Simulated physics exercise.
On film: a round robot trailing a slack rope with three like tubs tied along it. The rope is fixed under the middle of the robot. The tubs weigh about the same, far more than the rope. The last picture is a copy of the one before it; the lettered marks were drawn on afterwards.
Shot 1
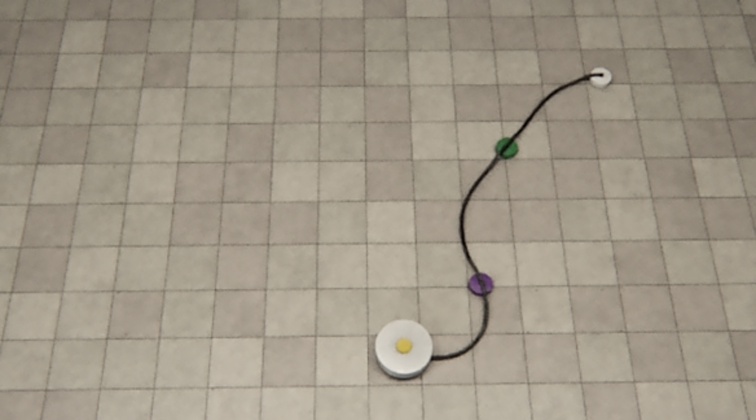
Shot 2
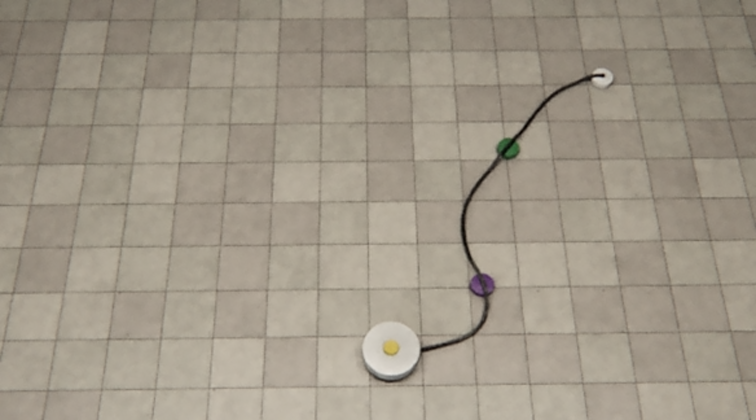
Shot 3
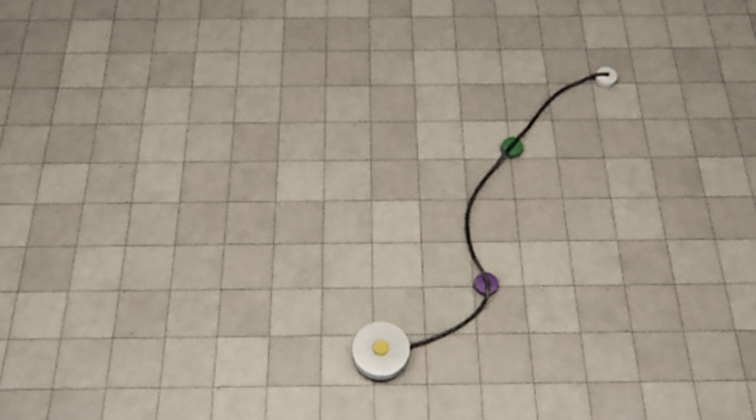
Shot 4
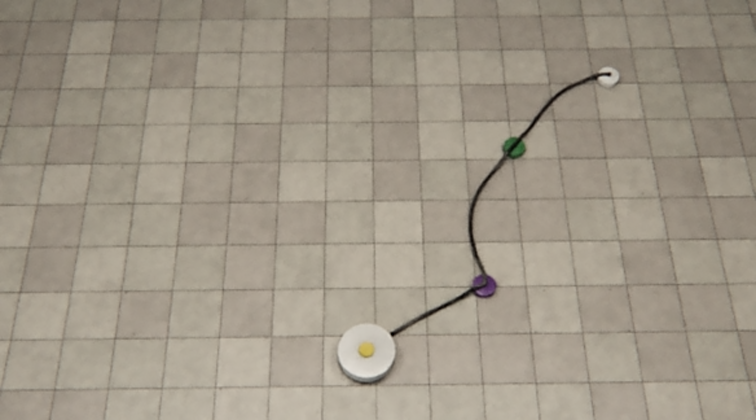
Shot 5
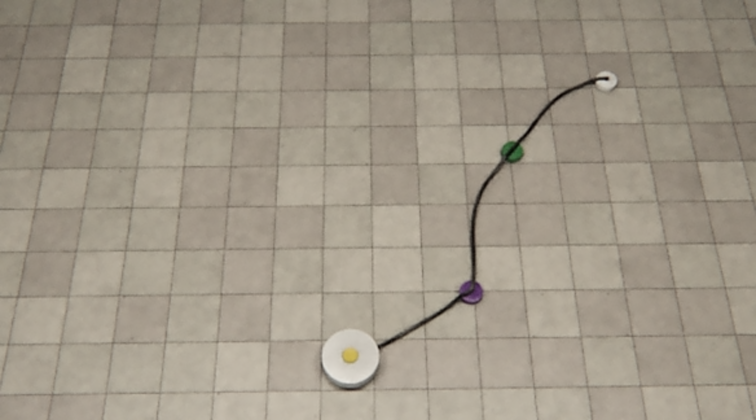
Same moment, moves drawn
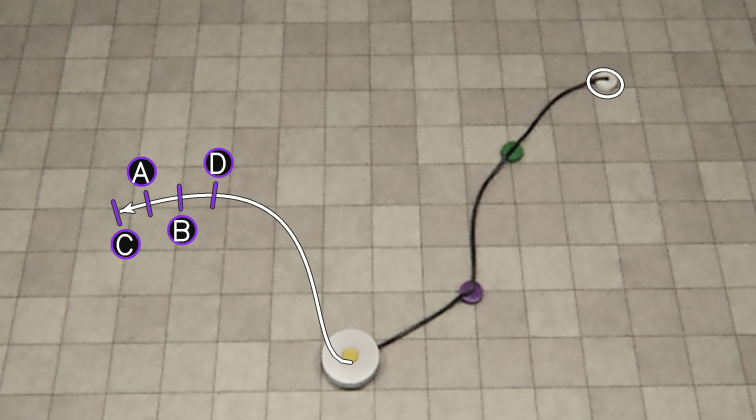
A round white robot moved left across a tiled floor, drawing out the slack of the black rope behind it, and then the purple tub nearest it slid a little down and to the left.
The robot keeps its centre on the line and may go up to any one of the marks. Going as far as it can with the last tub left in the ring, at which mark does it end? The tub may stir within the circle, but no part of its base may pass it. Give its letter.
All is well up to D.
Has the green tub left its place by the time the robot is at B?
Yes.
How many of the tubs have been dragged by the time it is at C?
Three.
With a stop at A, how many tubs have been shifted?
Three.
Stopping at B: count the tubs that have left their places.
Three.
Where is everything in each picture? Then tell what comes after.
Purple tub (481, 284); robot (404, 349); white tub (601, 77), in the first picture.
Robot (391, 351); white tub (602, 78), in the second picture.
Robot (381, 351); purple tub (486, 283), in the third picture.
Robot (367, 353); purple tub (484, 286); green tub (515, 147), in the fourth picture.
Robot (351, 359); purple tub (471, 292); green tub (513, 151); white tub (606, 81), in the fifth picture.
On the copy, A at (148, 204); B at (180, 197); C at (116, 213); D at (214, 195); the ring at (605, 83); the route from (351, 362) via (281, 221) to (121, 211).
On D. First, robot (313, 285); white tub (606, 81); green tub (512, 151); purple tub (453, 291).
Then, robot (278, 215); white tub (606, 81); green tub (512, 151); purple tub (404, 260).
Finally, robot (213, 191); white tub (606, 81); green tub (505, 153); purple tub (345, 197); the ringed tub at the far end is still in its ring.
By contrast, A drags the last tub to (569, 102); B drags the last tub to (590, 92); C drags the last tub to (544, 111).
